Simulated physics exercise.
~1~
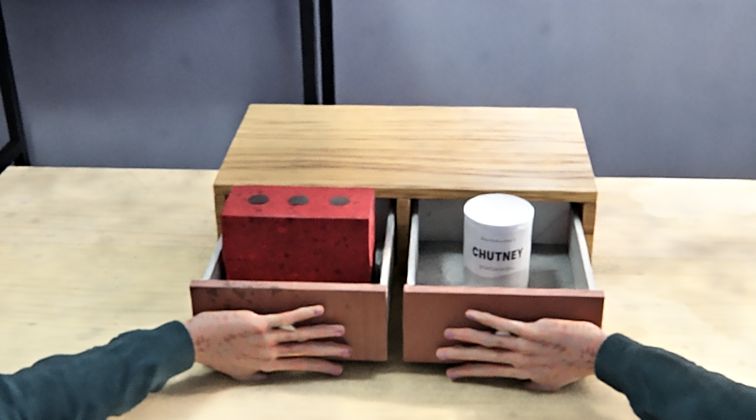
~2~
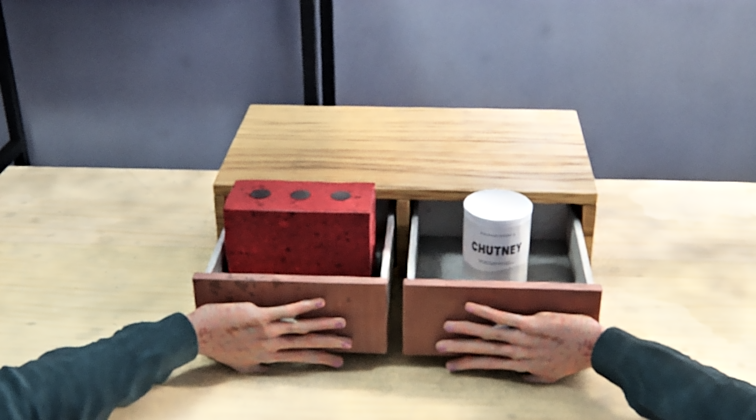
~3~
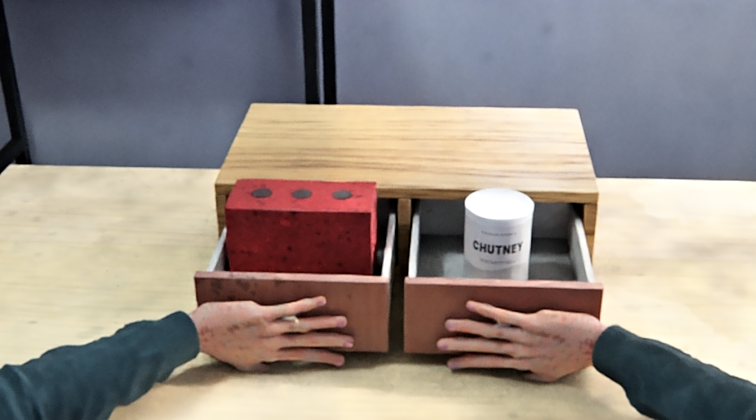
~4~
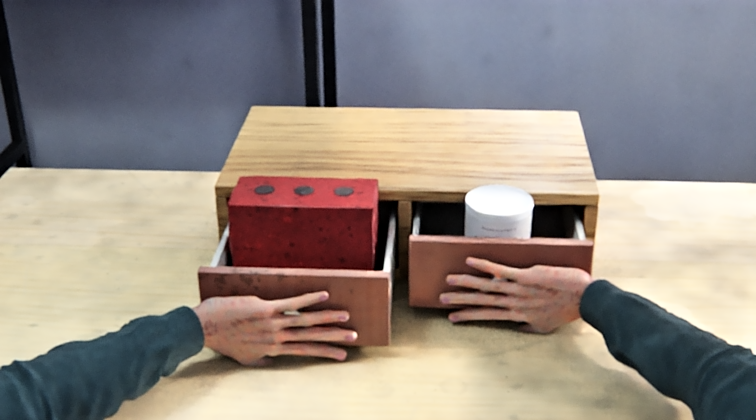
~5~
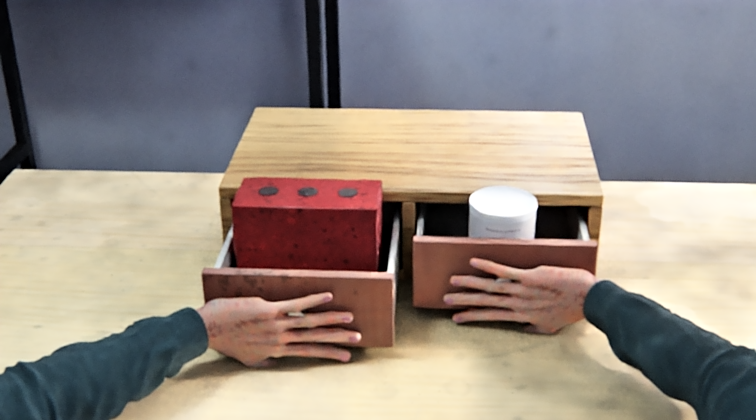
Two open drawers in a wooden chest, the left holding a red brick and the right a white chutney tub, were pushed inward by two hands; the left barely moved, the right slid about halfway in, and both stayed open.
